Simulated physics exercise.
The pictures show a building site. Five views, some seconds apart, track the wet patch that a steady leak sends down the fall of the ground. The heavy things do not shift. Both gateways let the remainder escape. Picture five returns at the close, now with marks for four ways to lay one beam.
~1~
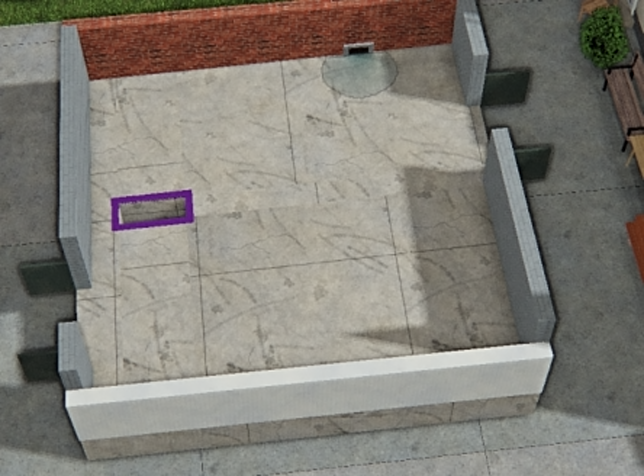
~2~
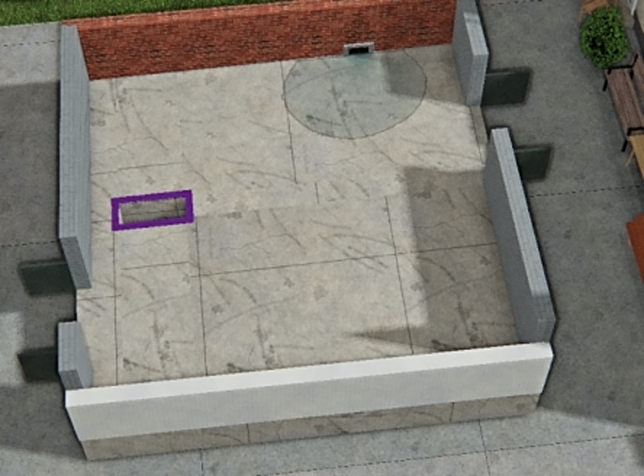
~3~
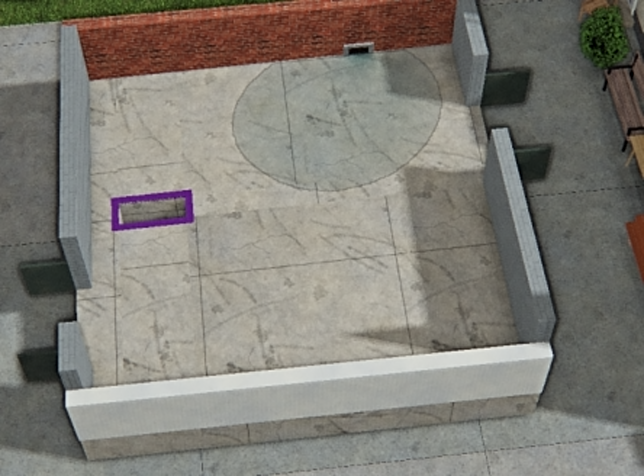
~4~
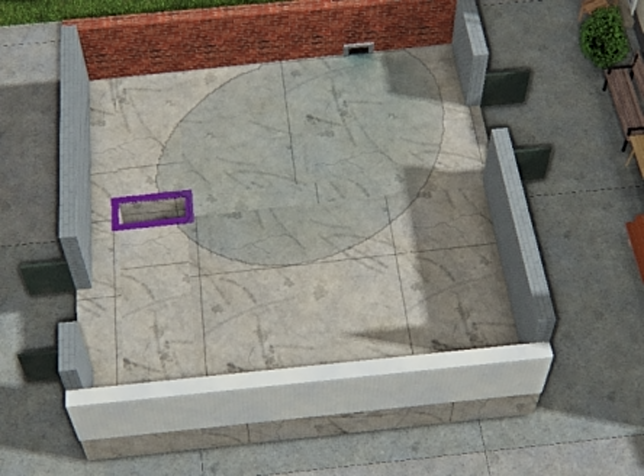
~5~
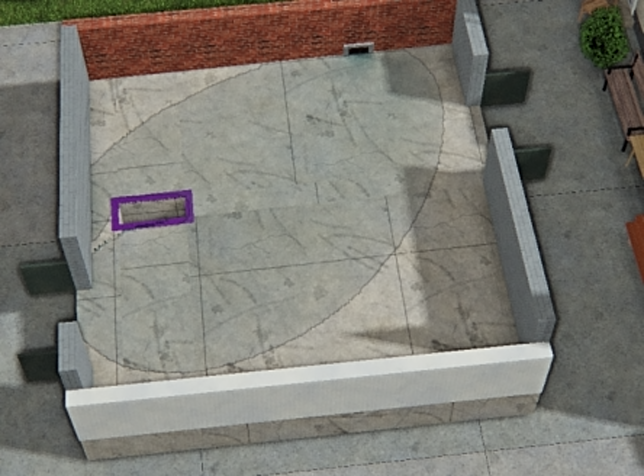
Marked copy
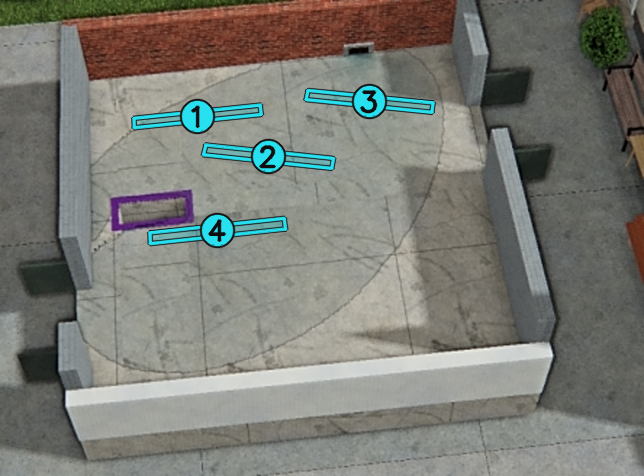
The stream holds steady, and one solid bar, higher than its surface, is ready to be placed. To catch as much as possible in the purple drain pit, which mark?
Use place 4.
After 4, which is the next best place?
3 it is.
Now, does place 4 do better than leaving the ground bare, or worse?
Better.
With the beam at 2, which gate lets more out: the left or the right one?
More leaves on the left.
On the marked copy, 1 from (134, 123) to (260, 109); 2 from (204, 149) to (332, 163); 3 from (307, 95) to (432, 107); 4 from (150, 238) to (284, 223).
If 1 is chosen, about 22 % of the stream goes into the purple drain pit, about 77 % out by the gates.
If 2 is chosen, about 21 % of the stream goes into the purple drain pit, about 79 % out by the gates.
If 3 is chosen, about 37 % of the stream goes into the purple drain pit, about 62 % out by the gates.
If 4 is chosen, about 53 % of the stream goes into the purple drain pit, about 47 % out by the gates.
